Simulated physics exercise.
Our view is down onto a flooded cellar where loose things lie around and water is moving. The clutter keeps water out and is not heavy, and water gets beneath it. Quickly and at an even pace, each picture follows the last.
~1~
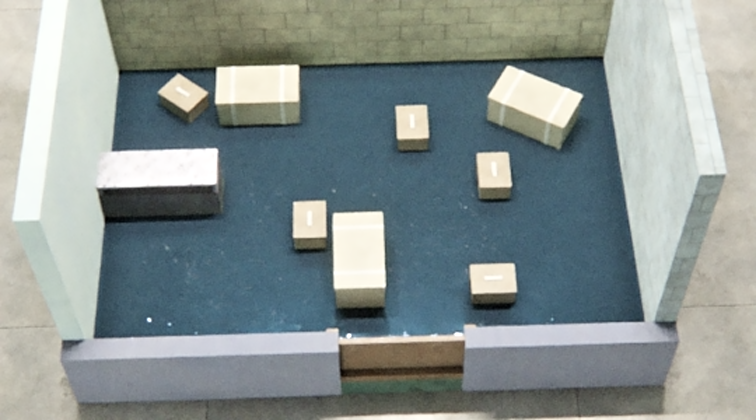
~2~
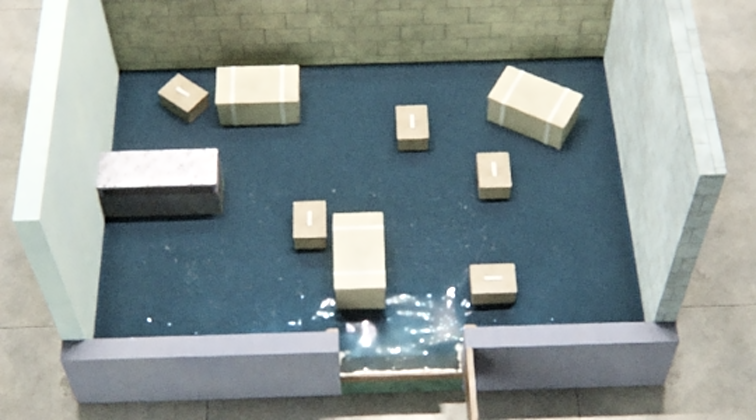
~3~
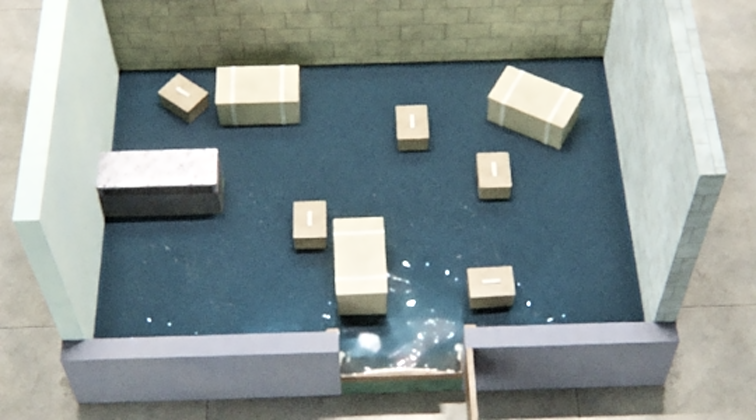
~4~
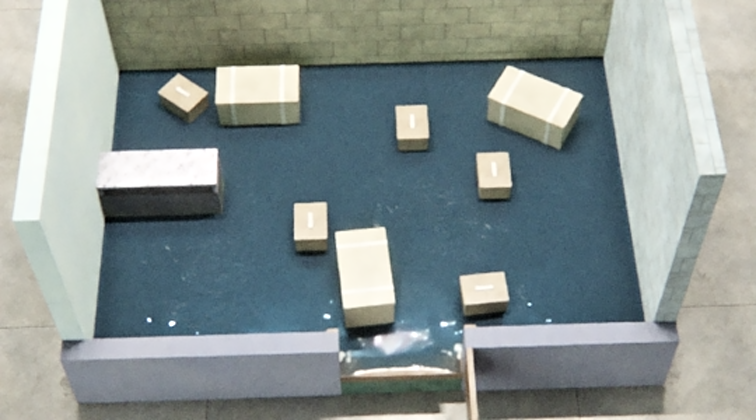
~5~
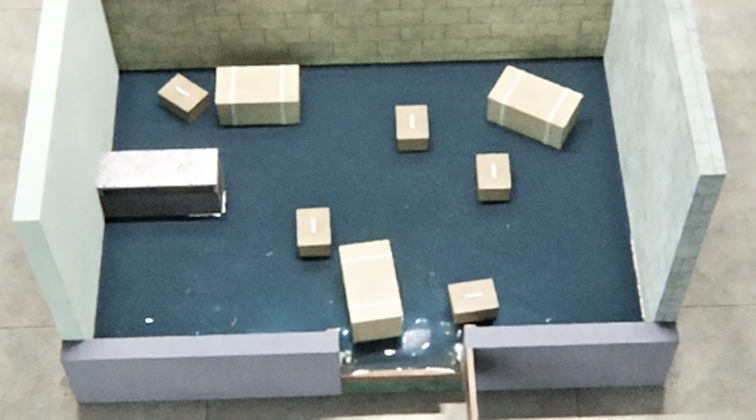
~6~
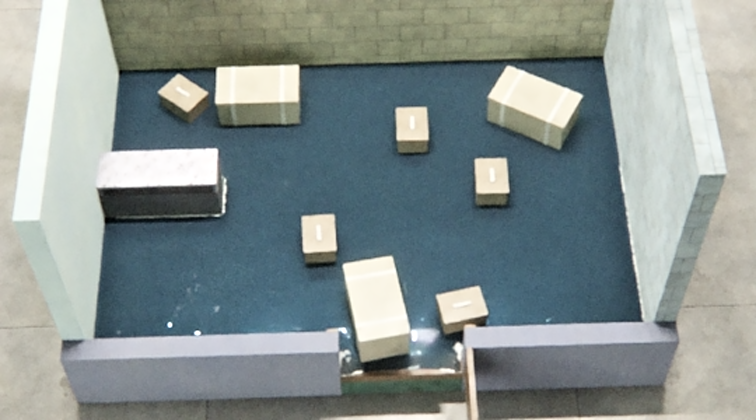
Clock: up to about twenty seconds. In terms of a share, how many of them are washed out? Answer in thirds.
One to two thirds.
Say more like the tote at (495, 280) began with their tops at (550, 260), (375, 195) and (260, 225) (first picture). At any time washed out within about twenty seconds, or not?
Exits, exits, exits.
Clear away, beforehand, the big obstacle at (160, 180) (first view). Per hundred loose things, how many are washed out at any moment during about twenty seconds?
60 %.
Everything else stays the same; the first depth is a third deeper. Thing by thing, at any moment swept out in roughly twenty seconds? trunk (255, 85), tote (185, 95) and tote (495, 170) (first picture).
First never leaves, then never leaves, then flushed away.
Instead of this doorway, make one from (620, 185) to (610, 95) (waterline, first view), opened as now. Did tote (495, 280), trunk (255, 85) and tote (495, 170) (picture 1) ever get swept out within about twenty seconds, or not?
First one exits, second never exits, third exits.
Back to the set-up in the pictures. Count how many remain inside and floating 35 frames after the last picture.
It adds up to 4.
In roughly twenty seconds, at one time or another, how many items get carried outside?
That works out to 5.
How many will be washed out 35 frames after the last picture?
My count is 4.
A moment on, 2 of 8 are out; 6 afloat.
Next, 3 of 8 are out; 5 afloat.
Later, 4 of 8 are out; 4 afloat.
In the end, 5 of 8 are out; 3 afloat.
